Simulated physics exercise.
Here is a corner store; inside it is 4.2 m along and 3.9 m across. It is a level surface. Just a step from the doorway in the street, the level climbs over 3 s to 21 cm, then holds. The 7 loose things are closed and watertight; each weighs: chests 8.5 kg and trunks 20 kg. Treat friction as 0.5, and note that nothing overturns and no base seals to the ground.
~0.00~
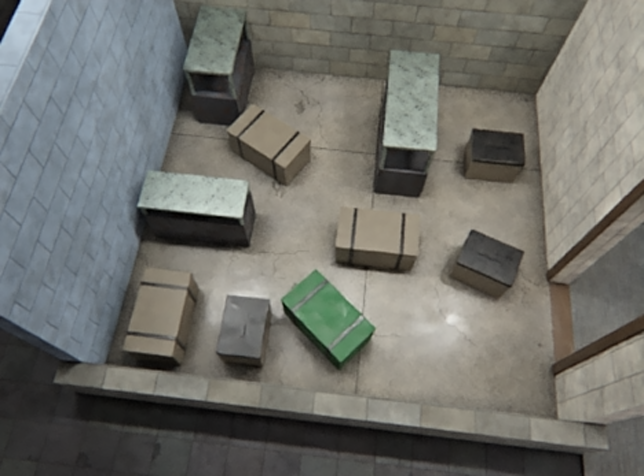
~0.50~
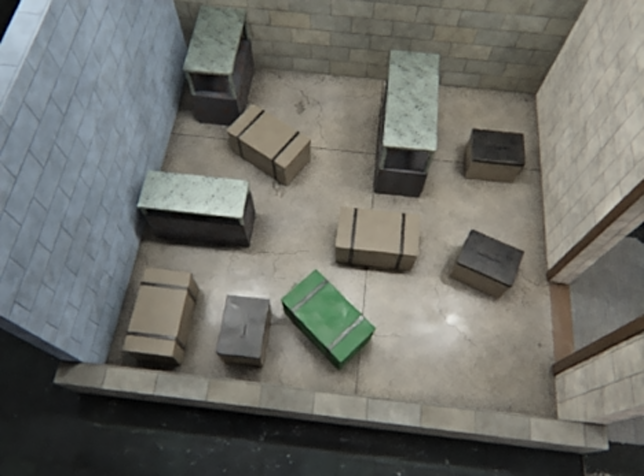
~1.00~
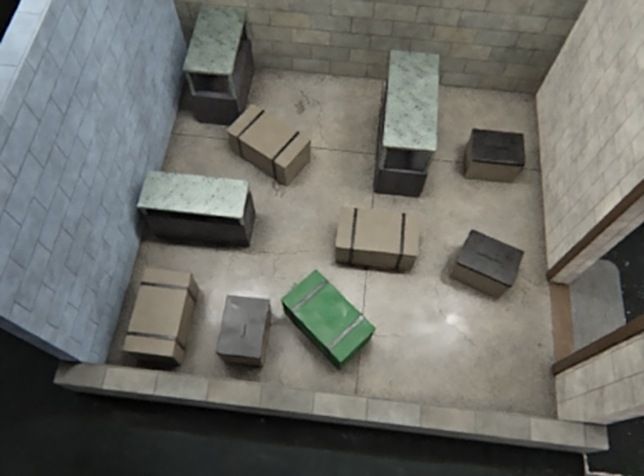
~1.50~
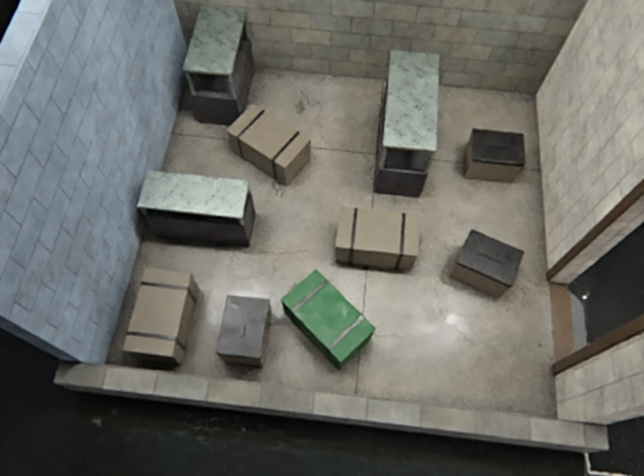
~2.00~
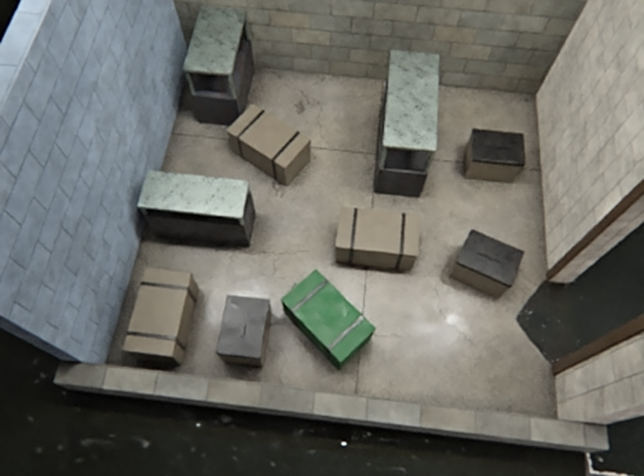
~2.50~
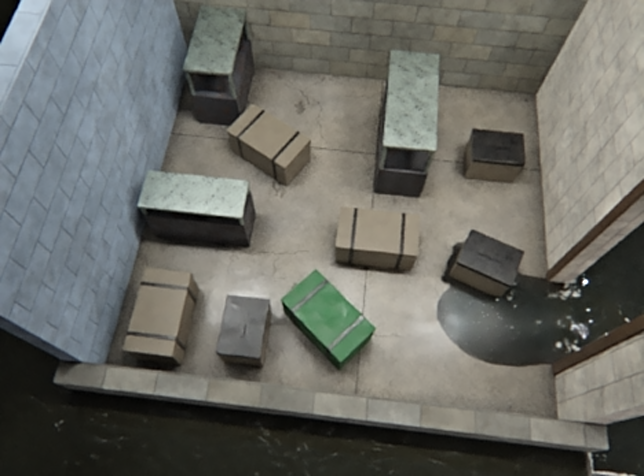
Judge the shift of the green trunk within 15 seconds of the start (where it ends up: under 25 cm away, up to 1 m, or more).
Result: Short displacement.
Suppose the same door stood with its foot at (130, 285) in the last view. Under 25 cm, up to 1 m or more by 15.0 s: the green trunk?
Green trunk: Goes a long way.
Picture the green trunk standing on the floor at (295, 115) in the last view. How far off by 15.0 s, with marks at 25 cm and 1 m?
Result: It drifts only slightly.
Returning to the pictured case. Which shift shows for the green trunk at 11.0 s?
Some 100 cm from the start.
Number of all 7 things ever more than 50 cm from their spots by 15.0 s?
I make it 7.
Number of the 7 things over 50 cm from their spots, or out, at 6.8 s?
3 of them.
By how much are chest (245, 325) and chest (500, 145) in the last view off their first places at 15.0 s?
In that order: 60 cm, 100 cm.
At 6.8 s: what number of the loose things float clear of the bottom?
At that moment it comes to 3.
After 3.5 s the green trunk is near (328, 314), 0.0 m from its start, aground; 0 afloat.
After 6.8 s the green trunk is near (222, 302), 1.0 m from its start, afloat; 3 afloat.
After 11.0 s the green trunk is near (213, 326), 1.0 m from its start, afloat; 5 afloat.
After 15.0 s the green trunk is near (266, 305), 0.6 m from its start, afloat; 7 afloat.
